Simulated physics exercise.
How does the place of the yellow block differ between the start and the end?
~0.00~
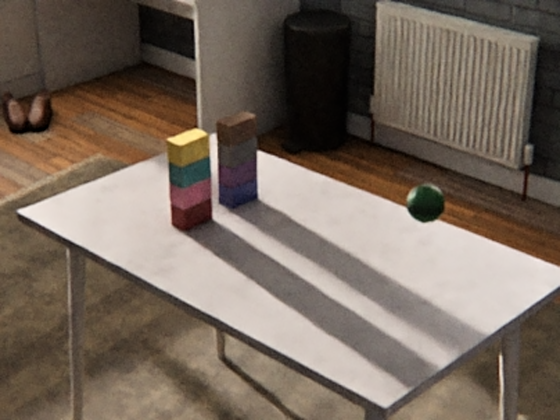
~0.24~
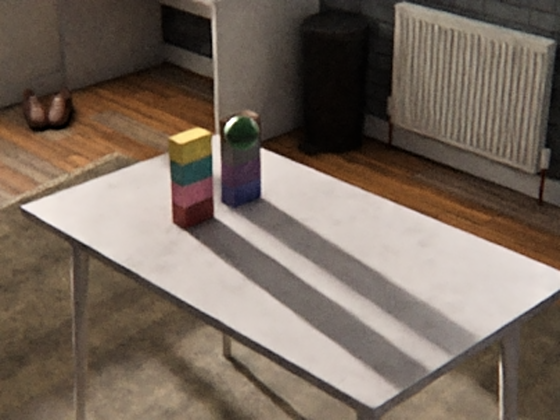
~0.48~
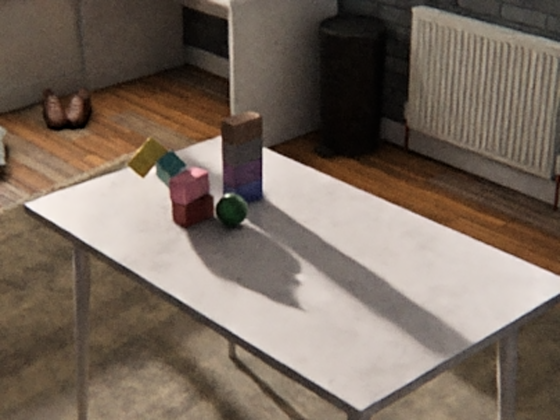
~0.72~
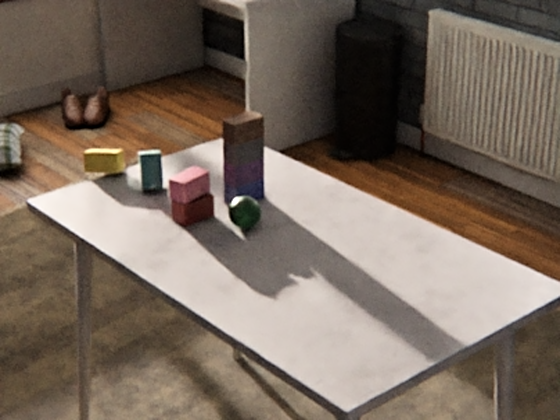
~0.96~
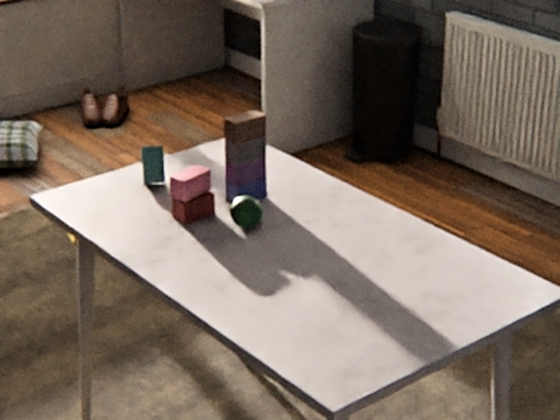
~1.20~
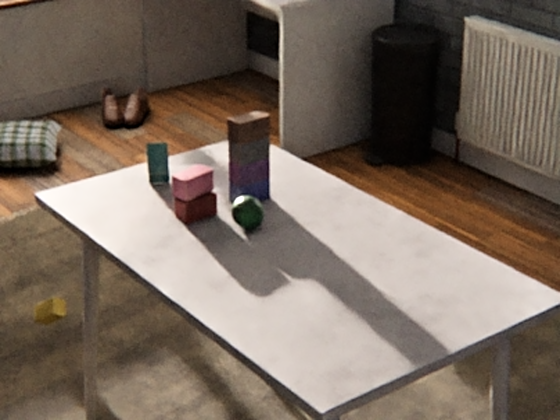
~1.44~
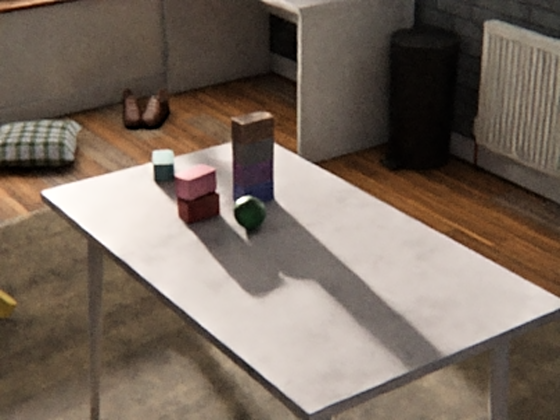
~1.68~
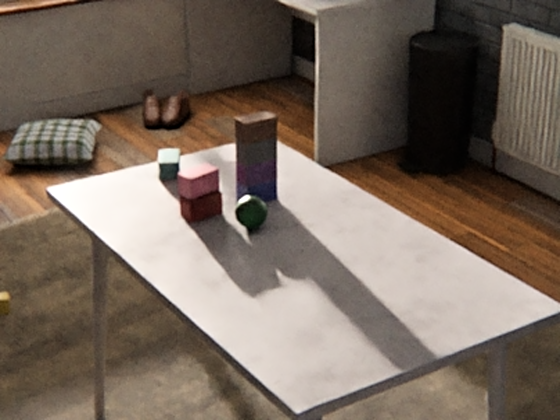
At the start the yellow block sits on top of the left stack on the table. At the end it lies on the floor to the left of the table, at the edge of the view.
On a white table in a room with a wooden floor, a green ball flies in from the right and strikes a stack of coloured blocks, knocking the yellow block onto the floor and the turquoise one onto the tabletop, while the neighbouring stack stays standing.
